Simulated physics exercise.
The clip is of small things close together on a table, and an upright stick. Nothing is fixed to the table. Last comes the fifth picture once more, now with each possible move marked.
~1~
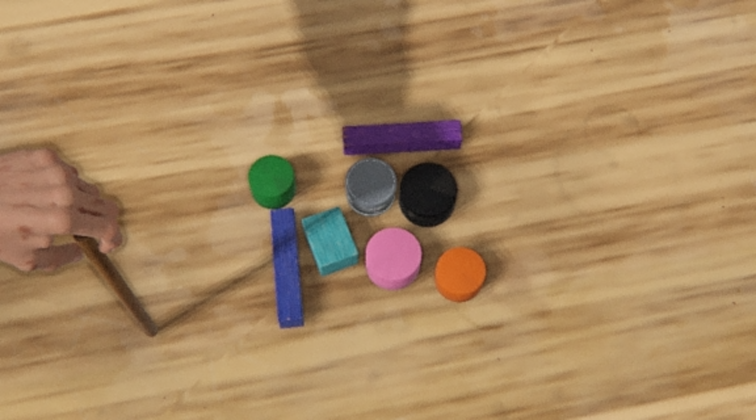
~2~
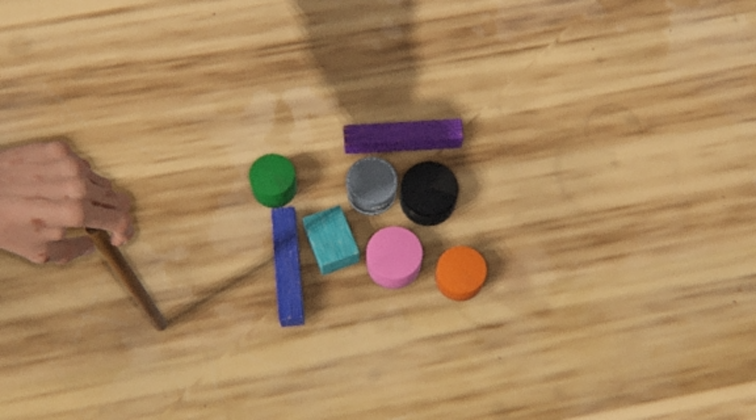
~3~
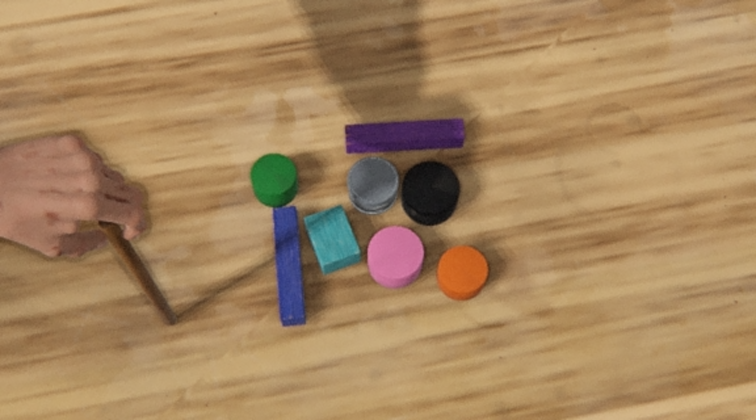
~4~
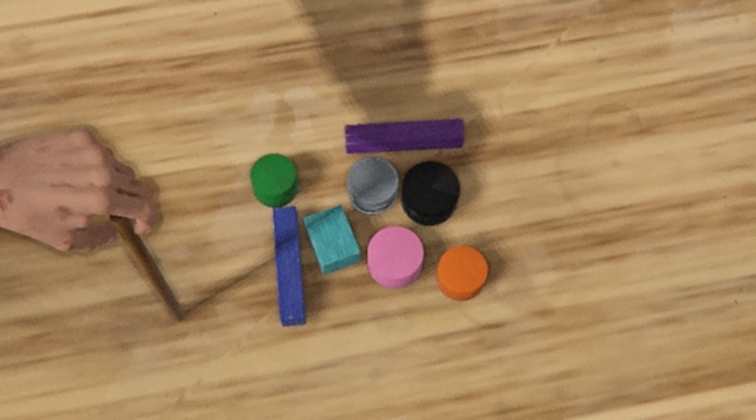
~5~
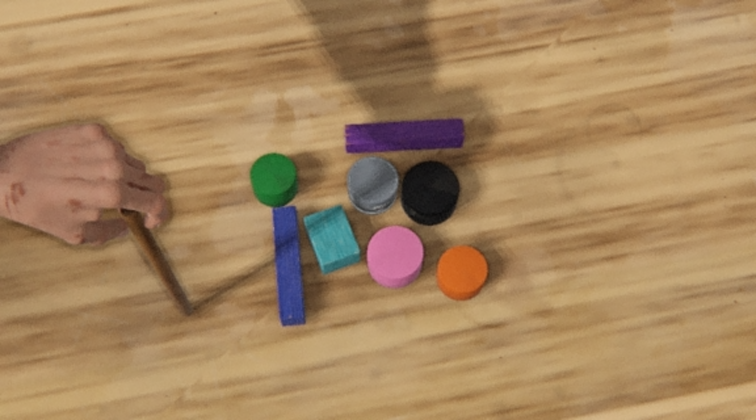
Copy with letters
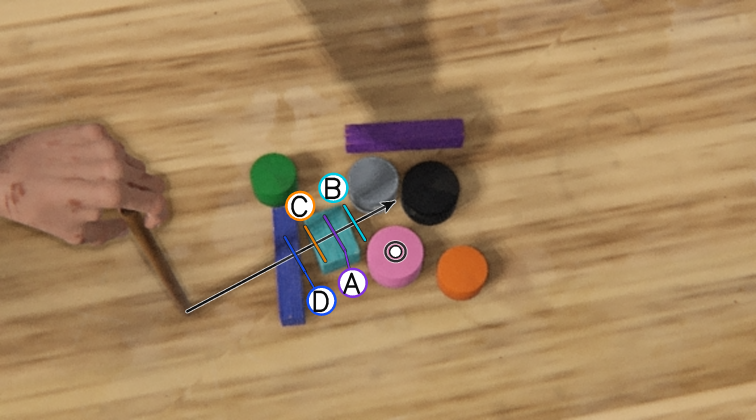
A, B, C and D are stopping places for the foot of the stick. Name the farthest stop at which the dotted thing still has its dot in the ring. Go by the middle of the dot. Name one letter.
D.
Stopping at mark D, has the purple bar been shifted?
By then, no.
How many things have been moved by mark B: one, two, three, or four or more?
Four or more.
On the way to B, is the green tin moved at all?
By then, no.
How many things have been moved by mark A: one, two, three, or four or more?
It has moved four or more.
On the copy, A at (334, 234); B at (355, 223); C at (316, 244); D at (295, 254); the arrow from (187, 312) to (395, 201); the white dot at (395, 251).
On D. First, foot of the stick (228, 291).
Then, foot of the stick (268, 269).
Finally, foot of the stick (295, 255); blue bar (311, 260); turquoise block (346, 240); the dot is still in its ring.
By contrast, A shifts the dotted thing to (423, 270); B shifts the dotted thing to (430, 278); C shifts the dotted thing to (411, 262).
